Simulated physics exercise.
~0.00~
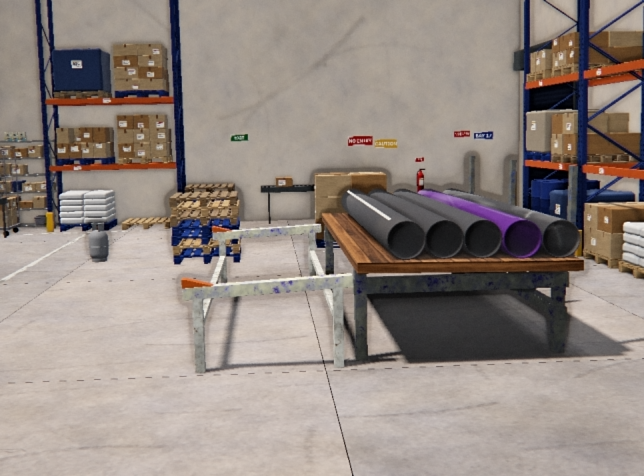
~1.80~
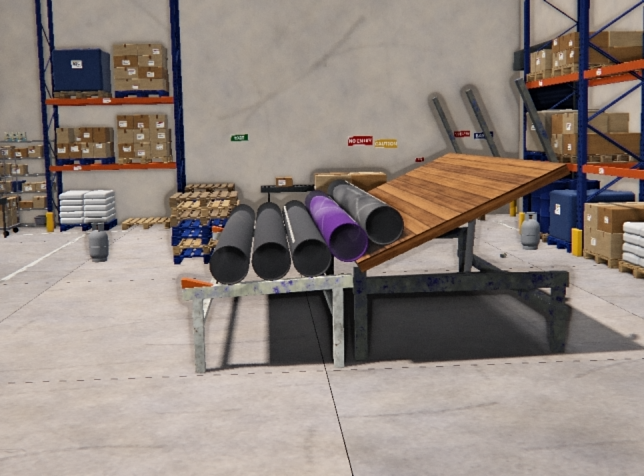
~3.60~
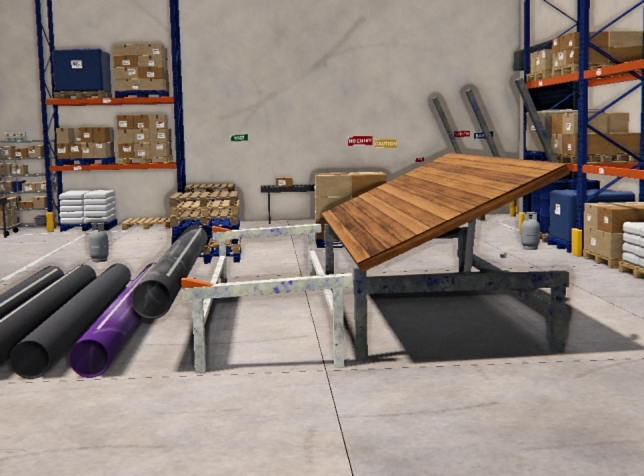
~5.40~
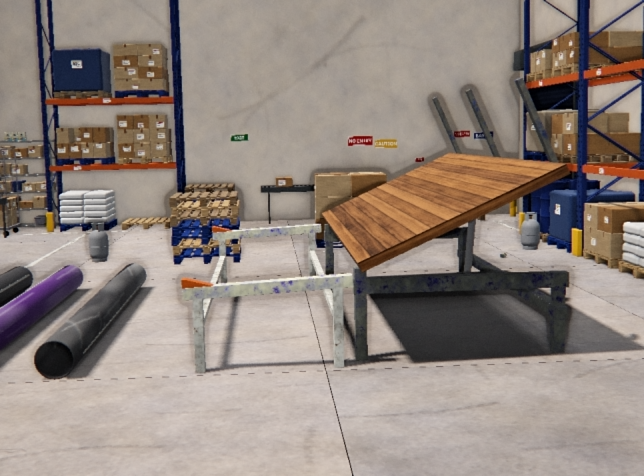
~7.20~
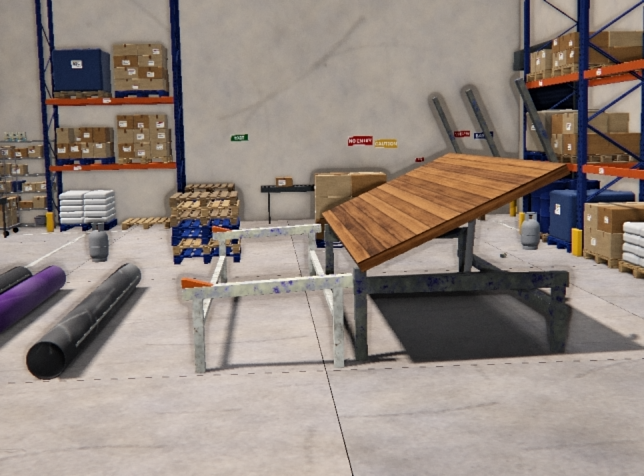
A wooden tabletop tilted up on its right side in a warehouse, and the five plastic pipes on it, one of them purple, rolled left across the low metal rack, dropped off its end and ended up on the concrete floor.
